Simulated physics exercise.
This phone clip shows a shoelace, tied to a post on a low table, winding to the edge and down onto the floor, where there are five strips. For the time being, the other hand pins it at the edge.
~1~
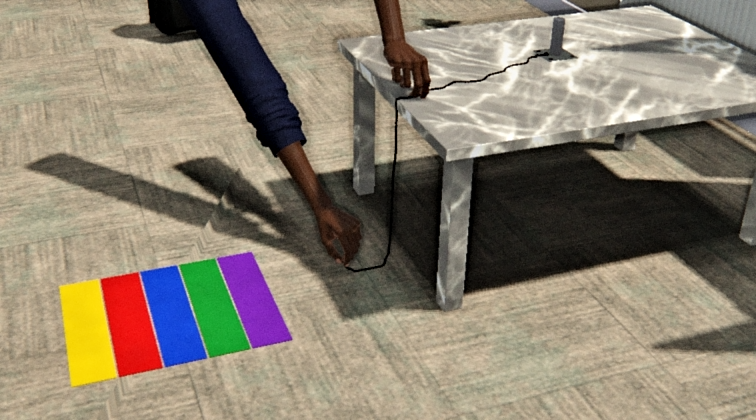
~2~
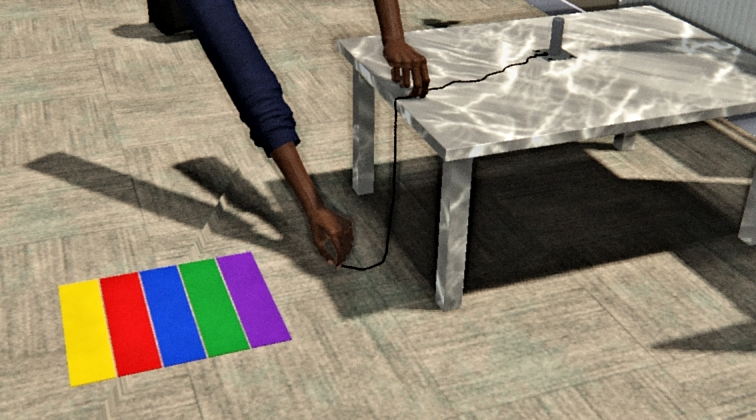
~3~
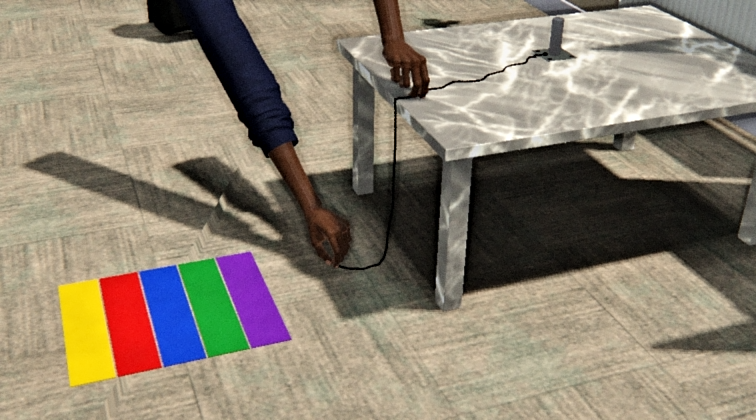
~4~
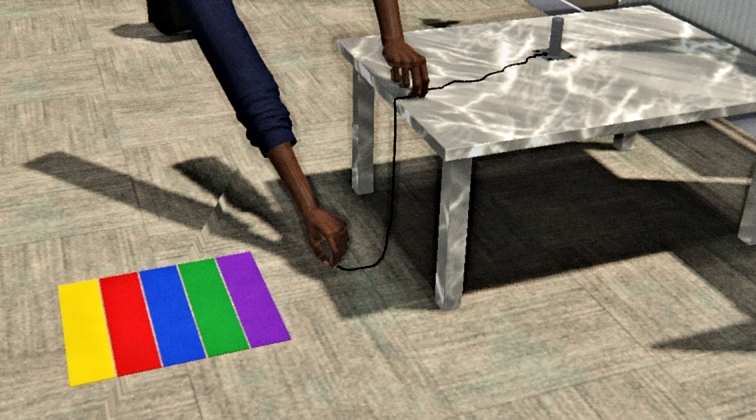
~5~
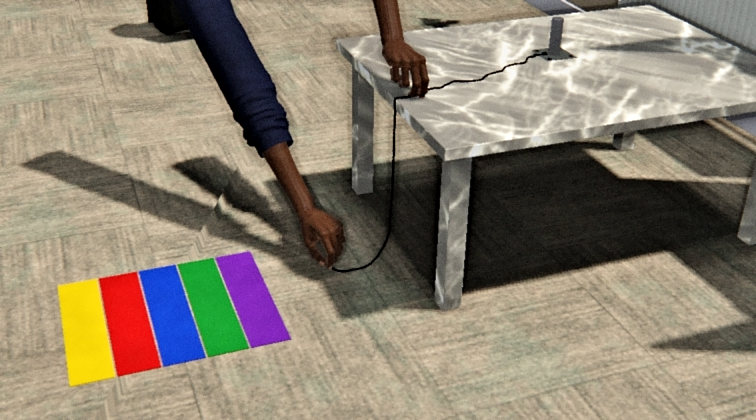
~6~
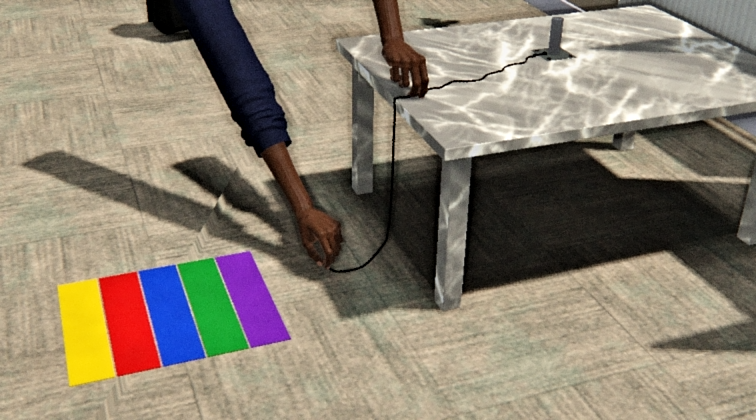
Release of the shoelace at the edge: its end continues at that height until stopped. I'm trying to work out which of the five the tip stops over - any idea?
I would say the green one.
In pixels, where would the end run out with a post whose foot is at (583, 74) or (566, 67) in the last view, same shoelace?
Near (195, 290) the first time and near (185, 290) the second time.
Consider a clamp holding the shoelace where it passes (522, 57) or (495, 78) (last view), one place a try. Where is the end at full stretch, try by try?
In order of the tries, it's near (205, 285) and near (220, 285).
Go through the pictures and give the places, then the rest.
The first frame shows end (343, 261); purple (265, 326); green (223, 335); blue (181, 343); red (137, 353); yellow (92, 362).
The second frame shows end (335, 263); shoelace through (528, 60) (487, 76) (432, 89) (396, 125) (394, 193) (386, 253).
The third frame shows end (333, 263).
The fourth frame shows end (331, 263); shoelace through (527, 60) (487, 76) (432, 89) (396, 125) (393, 193) (384, 253).
The fifth frame shows end (326, 264).
The sixth frame shows end (324, 264); shoelace through (527, 59) (487, 75) (431, 89) (394, 125) (392, 193) (377, 252).
A little later, end near (266, 275); over purple.
Next, end near (228, 282); over green.
When it is tight, end near (205, 287); over green. Over green.
